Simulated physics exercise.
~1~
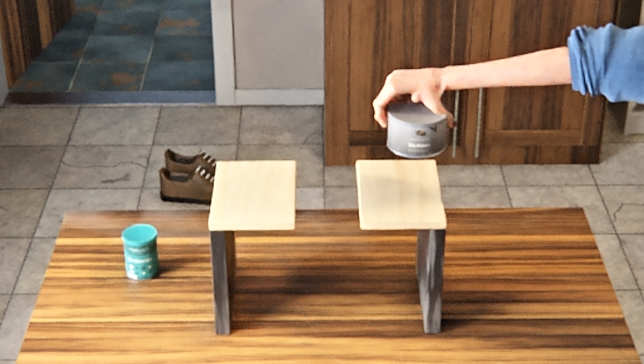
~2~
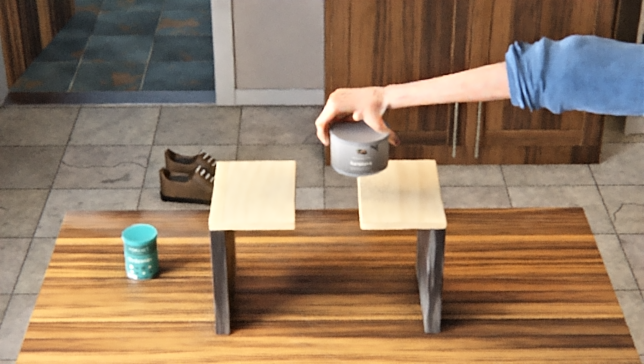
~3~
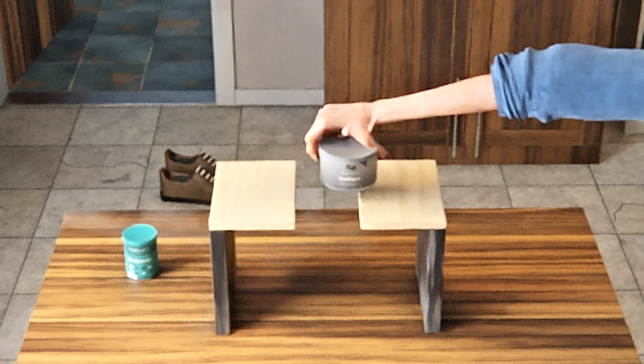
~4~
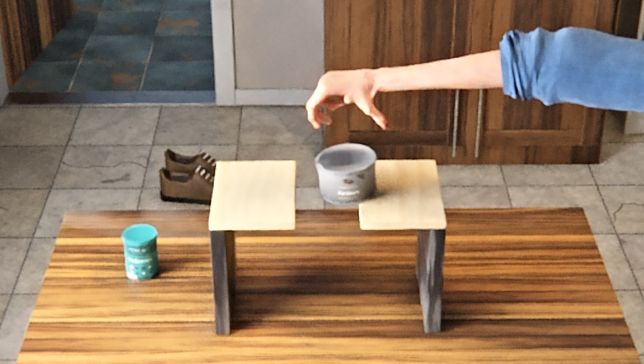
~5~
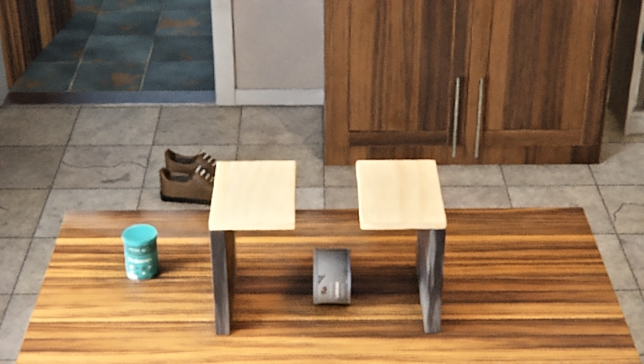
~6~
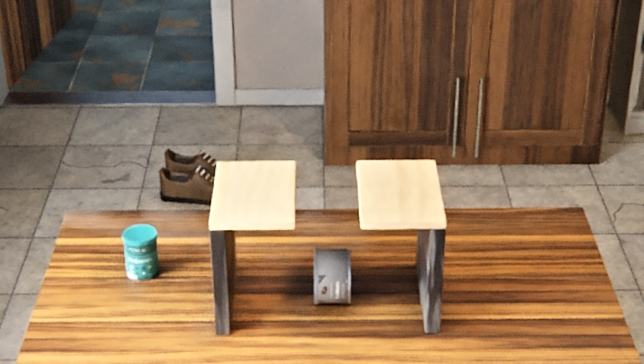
At first, a hand reaching in from the right holds a grey tub above the right-hand of two pale ledges, while a turquoise tin stands to the left on the striped wooden table. The hand carries the tub left, then lowers it beside the inner edge of the right ledge, partly over the gap. The fingers open and the hand draws back, leaving the tub unsupported by any grip. The tub tips over and drops through the gap between the ledges. It ends lying on its side on the table below, while the turquoise tin still stands in its place.
